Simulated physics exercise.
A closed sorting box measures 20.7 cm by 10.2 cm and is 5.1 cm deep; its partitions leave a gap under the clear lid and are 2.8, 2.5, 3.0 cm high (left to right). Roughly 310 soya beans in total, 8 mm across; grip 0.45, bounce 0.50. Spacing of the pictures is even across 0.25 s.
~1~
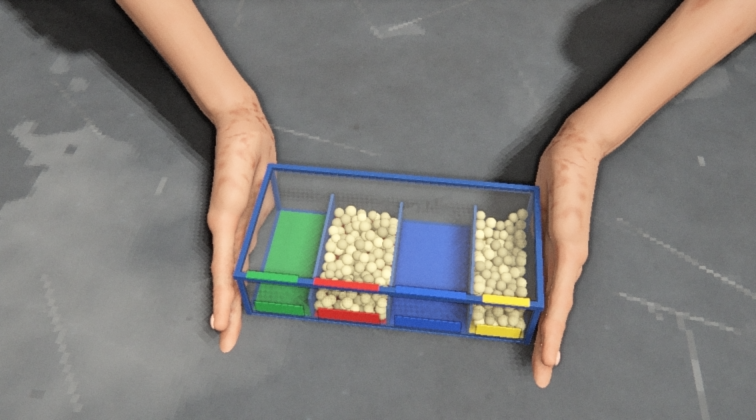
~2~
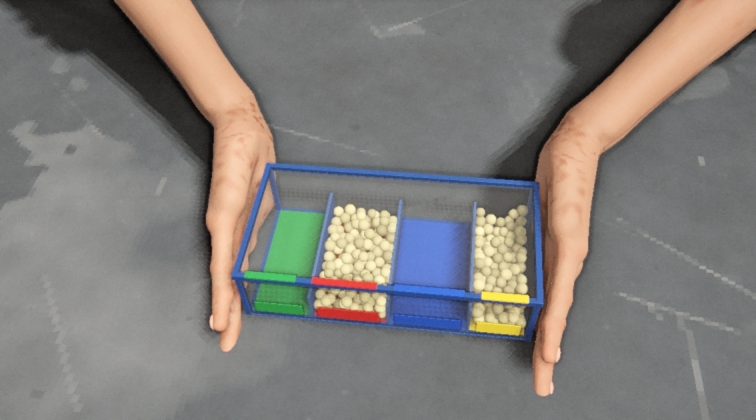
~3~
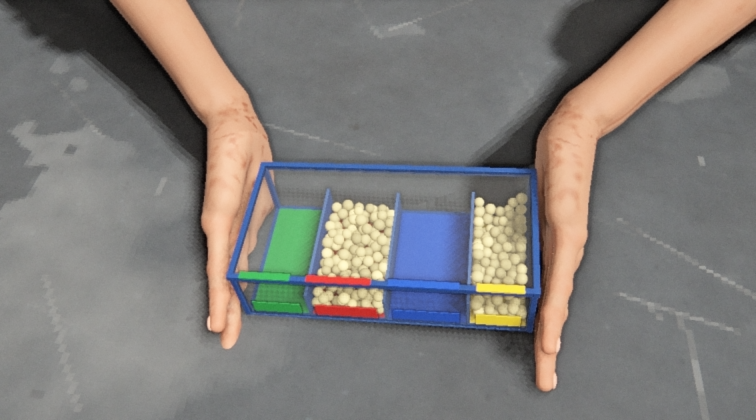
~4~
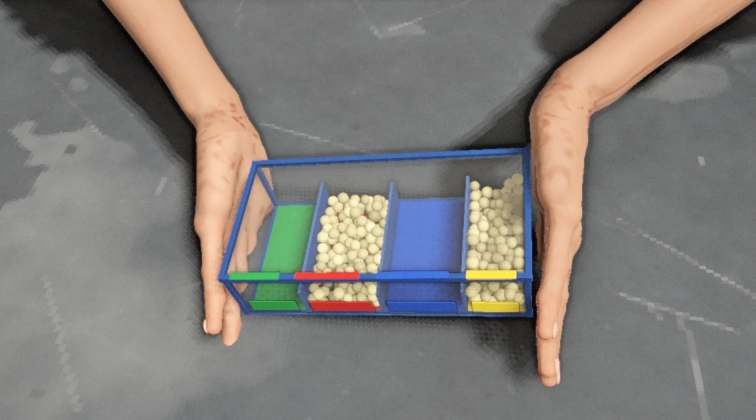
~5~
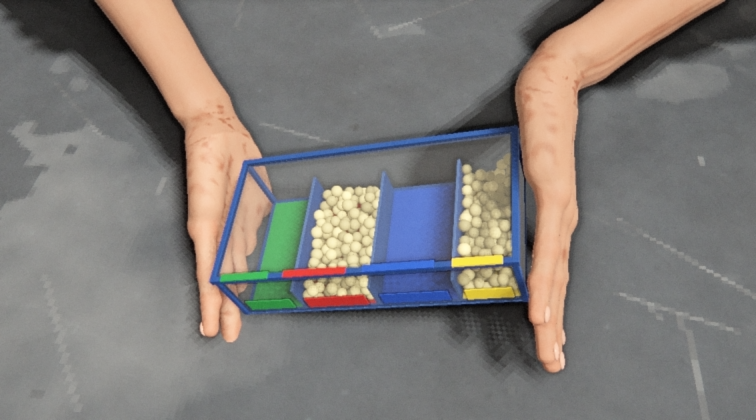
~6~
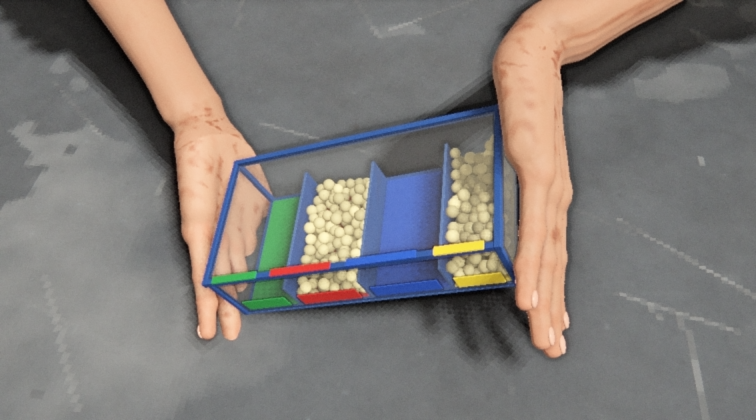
Above a scuffed grey surface, two hands tilting a clear-lidded box of pale beans, raising its right end, compartments' contents staying apart.
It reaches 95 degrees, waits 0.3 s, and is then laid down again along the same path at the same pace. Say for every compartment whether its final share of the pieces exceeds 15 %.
Red: Exceeds, blue: Does not exceed, green: Exceeds, yellow: Does not exceed.
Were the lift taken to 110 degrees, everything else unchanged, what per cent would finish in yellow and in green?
Yellow: 0; green: 75 (per cent).
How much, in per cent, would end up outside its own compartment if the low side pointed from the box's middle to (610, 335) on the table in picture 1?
Estimate: Some 50 per cent.
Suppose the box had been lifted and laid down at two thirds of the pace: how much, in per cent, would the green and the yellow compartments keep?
That gives green 70 percent and yellow 5 percent.
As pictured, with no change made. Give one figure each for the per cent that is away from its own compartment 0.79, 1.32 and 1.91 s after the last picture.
In order: 75, then 80, then 80.
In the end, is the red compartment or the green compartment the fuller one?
The green one.
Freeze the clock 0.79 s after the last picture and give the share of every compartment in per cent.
Shares - red: 35; blue: 5; green: 50; yellow: 5.
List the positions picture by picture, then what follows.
The first picture shows box tilt 0 degrees, front corners at (240, 274) and (537, 304); red 55 %, yellow 45 %.
The second picture shows box tilt 1 degrees, front corners at (238, 274) and (536, 300).
The third picture shows box tilt 5 degrees, front corners at (233, 275) and (533, 290), lowest corner left front.
The fourth picture shows box tilt 11 degrees, front corners at (225, 276) and (525, 274), lowest corner left front.
The fifth picture shows box tilt 18 degrees, front corners at (217, 278) and (513, 259), lowest corner left front.
The sixth picture shows box tilt 24 degrees, front corners at (209, 281) and (495, 243), lowest corner left front; red 55 %, yellow 45 %.
Then, 0.79 s after the last picture, tilt 95 degrees; red 35 %, blue 5 %, green 50 %, yellow 5 %.
Then, 1.32 s after the last picture, tilt 49 degrees; red 30 %, green 70 %, yellow 5 %.
Then, 1.91 s after the last picture, tilt 0 degrees; red 25 %, green 70 %, yellow 5 %.
In the end, red 25 %, blue 0 %, green 70 %, yellow 5 %.
